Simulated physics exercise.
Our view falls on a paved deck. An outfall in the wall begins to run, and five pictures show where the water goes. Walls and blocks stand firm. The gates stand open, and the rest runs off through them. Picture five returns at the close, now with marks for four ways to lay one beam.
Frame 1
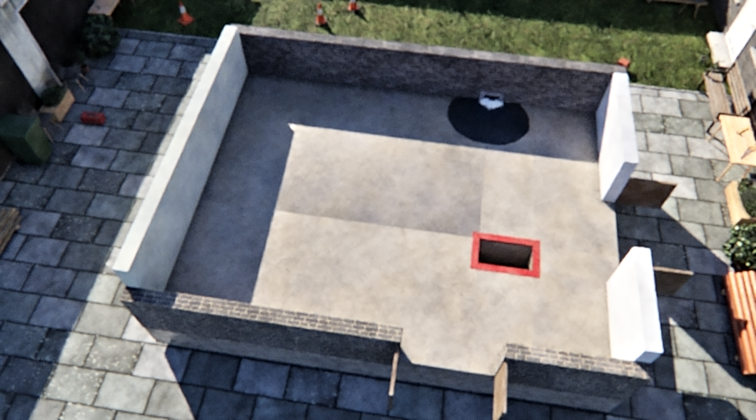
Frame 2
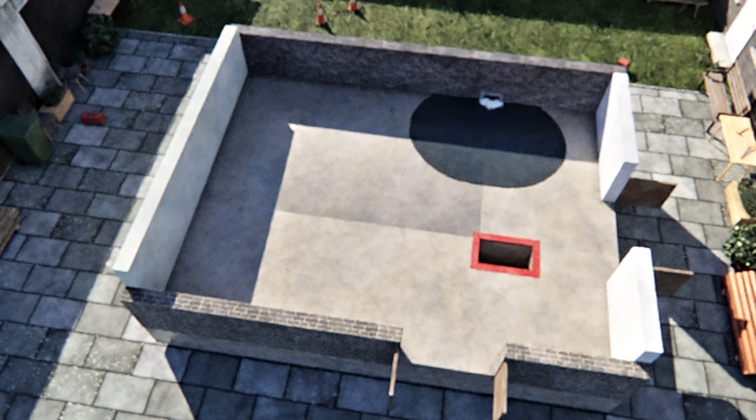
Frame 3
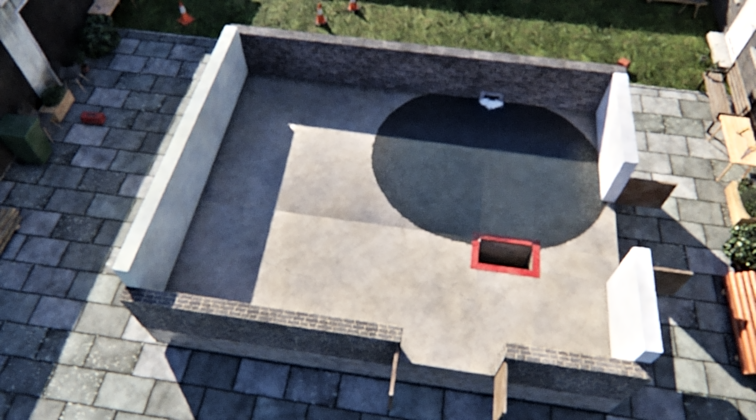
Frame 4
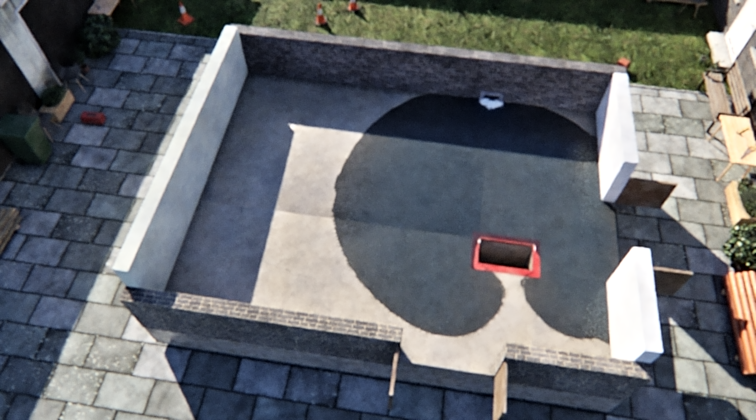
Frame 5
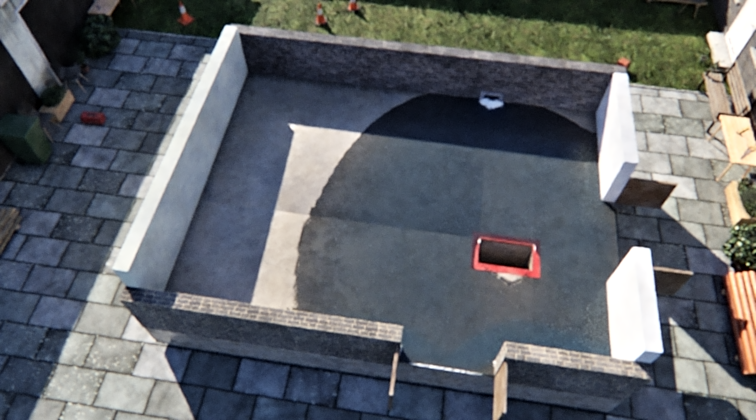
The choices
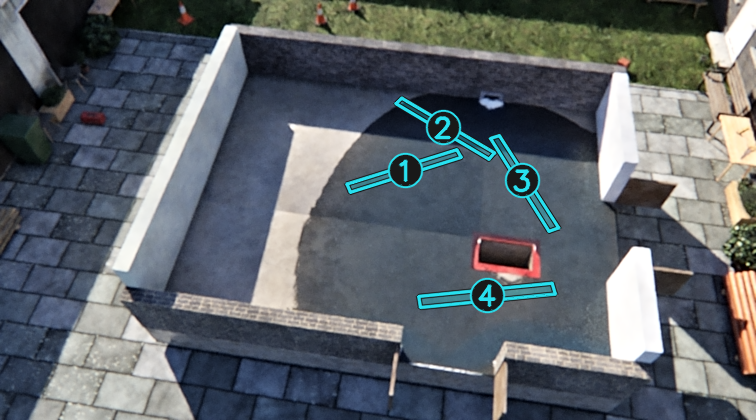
Water spread in a dark, widening patch from a white outlet by the back wall of a walled, paved deck, reached the red-rimmed drain, wrapped around it, and covered much of the floor.
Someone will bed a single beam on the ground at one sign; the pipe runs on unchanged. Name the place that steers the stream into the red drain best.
Take 4.
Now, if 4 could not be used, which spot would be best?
That would be 1.
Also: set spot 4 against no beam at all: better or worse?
Spot 4 is better.
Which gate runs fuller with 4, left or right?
The left gate.
On the marked copy, 1 from (348, 188) to (459, 153); 2 from (398, 100) to (491, 156); 3 from (494, 137) to (553, 229); 4 from (419, 301) to (553, 288).
If 1 is chosen, about 23 % of the stream runs into the red drain, about 76 % out by the gates.
If 2 is chosen, about 12 % of the stream runs into the red drain, about 88 % out by the gates.
If 3 is chosen, about 12 % of the stream runs into the red drain, about 86 % out by the gates.
If 4 is chosen, about 32 % of the stream runs into the red drain, about 66 % out by the gates.
